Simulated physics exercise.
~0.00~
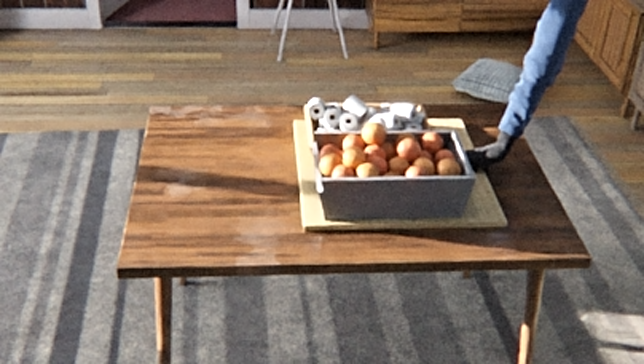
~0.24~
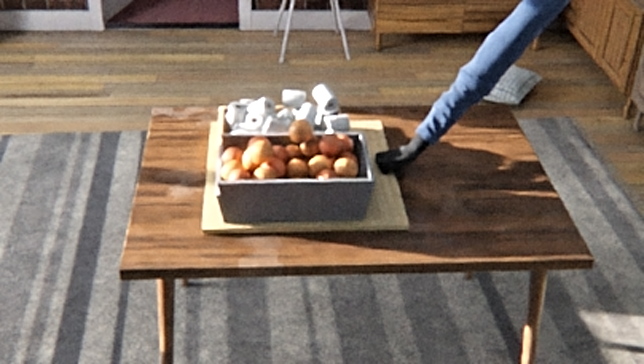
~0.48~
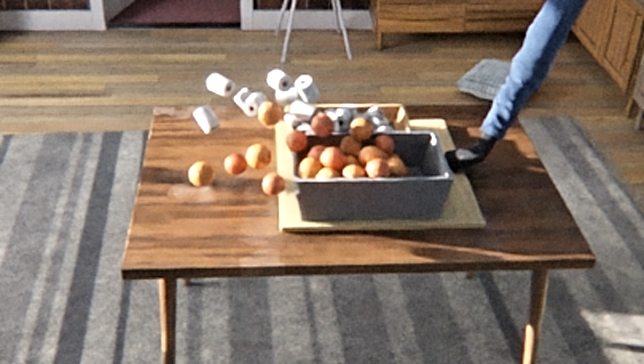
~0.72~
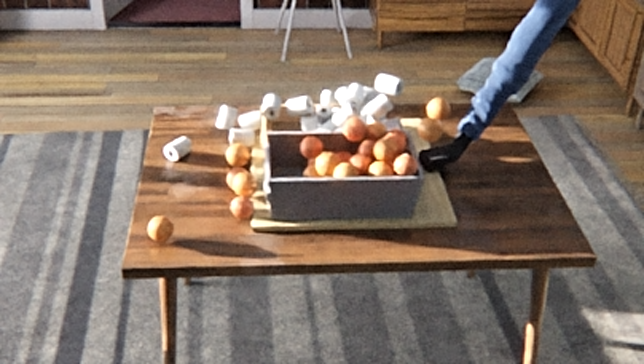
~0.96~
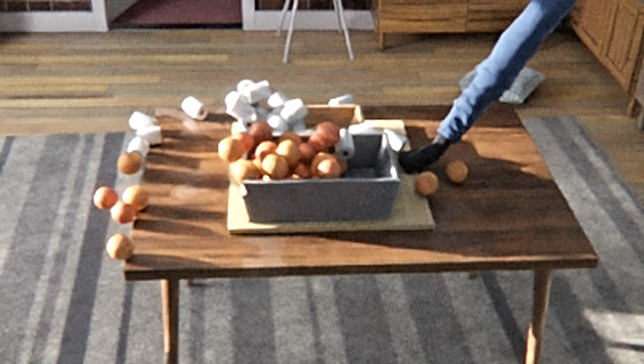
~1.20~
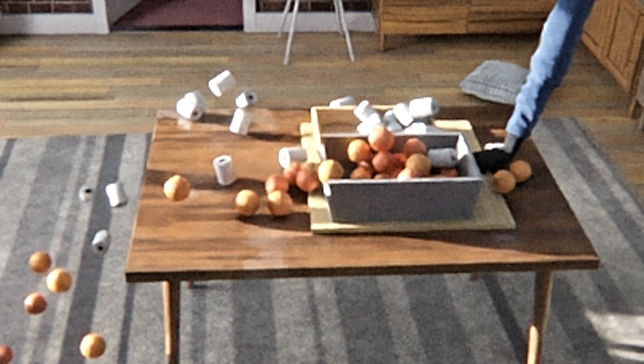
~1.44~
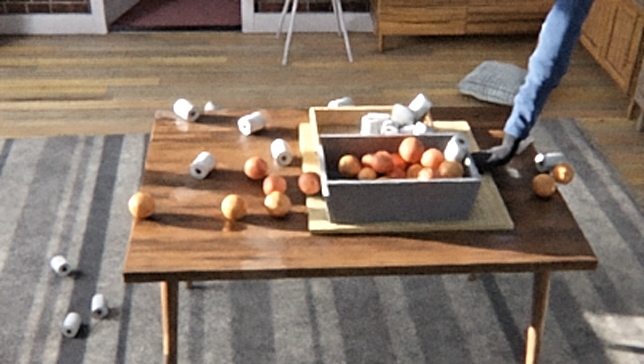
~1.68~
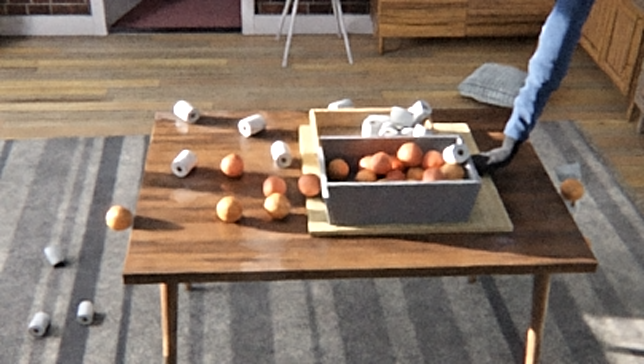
At the start, a gloved hand at the right holds a board on a wooden table, carrying a grey tote heaped with oranges and a wooden tote of white paper rolls behind it. The hand pulls the board left, then pushes it back right, and oranges and rolls spill over the left end. It moves left again, and the spilled pieces spread toward the table's left edge while a few oranges land by the hand. As the board returns right, several pieces drop to the floor. Finally the board rests, both totes still partly filled, with oranges and rolls scattered around.
